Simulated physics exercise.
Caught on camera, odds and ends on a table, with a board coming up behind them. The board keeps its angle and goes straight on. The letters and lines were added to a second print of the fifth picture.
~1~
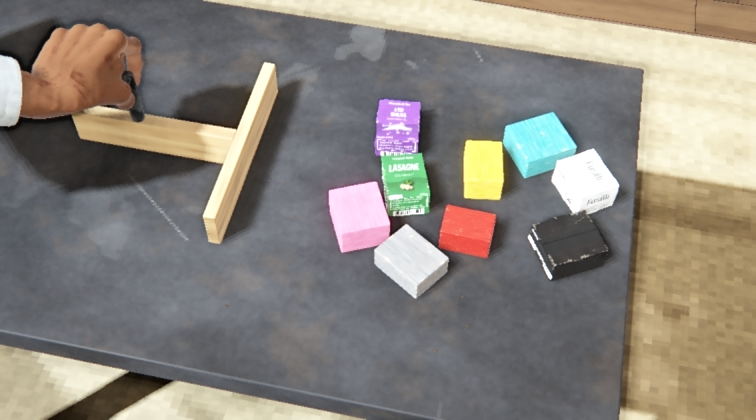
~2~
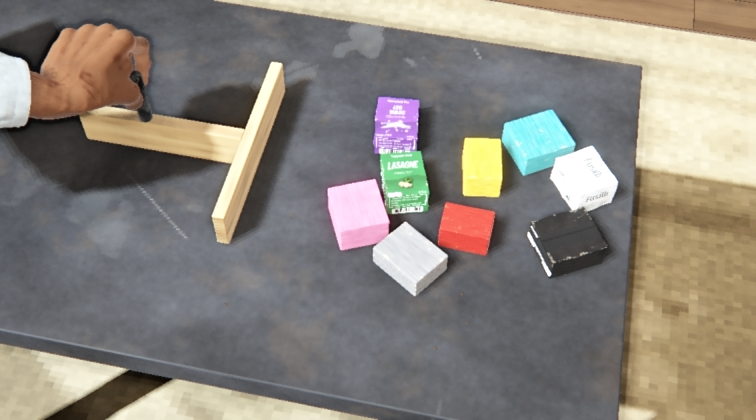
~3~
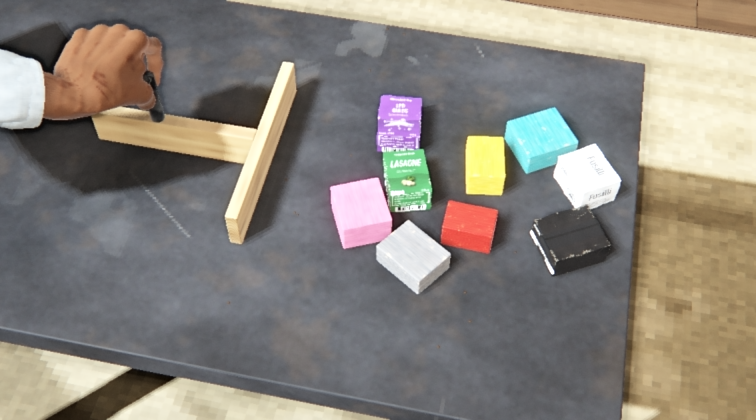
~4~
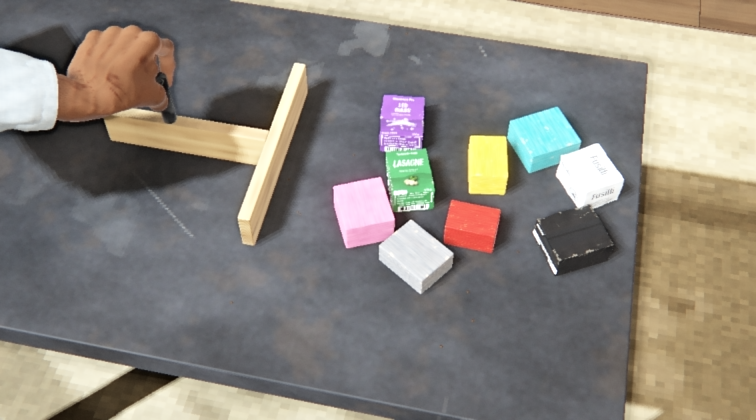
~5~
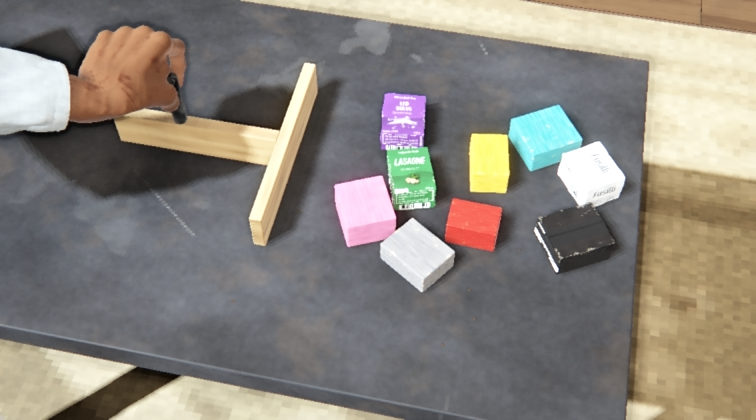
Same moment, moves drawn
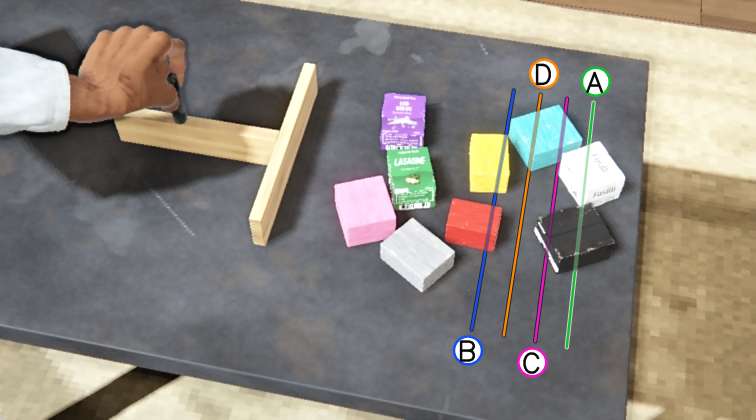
On a dark tabletop, a hand gripping a small black handle slid a T-shaped wooden board slowly a short way to the right, while the colourful blocks and boxes on the right stayed practically still.
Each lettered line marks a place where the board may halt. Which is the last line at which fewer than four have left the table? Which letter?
As far as mark C.
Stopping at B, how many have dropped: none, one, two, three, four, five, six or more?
By then, none.
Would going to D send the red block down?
No.
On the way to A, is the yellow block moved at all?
By then, yes.
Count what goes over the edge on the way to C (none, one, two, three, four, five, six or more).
In all, two.
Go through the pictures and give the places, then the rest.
In the first frame, white packet (585, 183); black box (567, 245); yellow block (483, 170).
In the second frame, board (249, 135); purple box (396, 127).
In the third frame, board (261, 135); turquoise block (541, 140).
In the fourth frame, board (274, 136); red block (472, 227).
In the fifth frame, board (284, 137); white packet (591, 176); black box (574, 238); yellow block (489, 163).
On the marked copy, A at (581, 214); B at (495, 199); C at (553, 209); D at (524, 204).
With C. Early on, board (380, 152); grey block (433, 266); purple box (420, 126).
Further on, board (478, 168); black box (607, 247); white packet (601, 176).
At the end, board (553, 181); white packet over the edge; black box over the edge; two fallen.
As for the rest, A drops five; B is within the limit but short; D is within the limit but short.
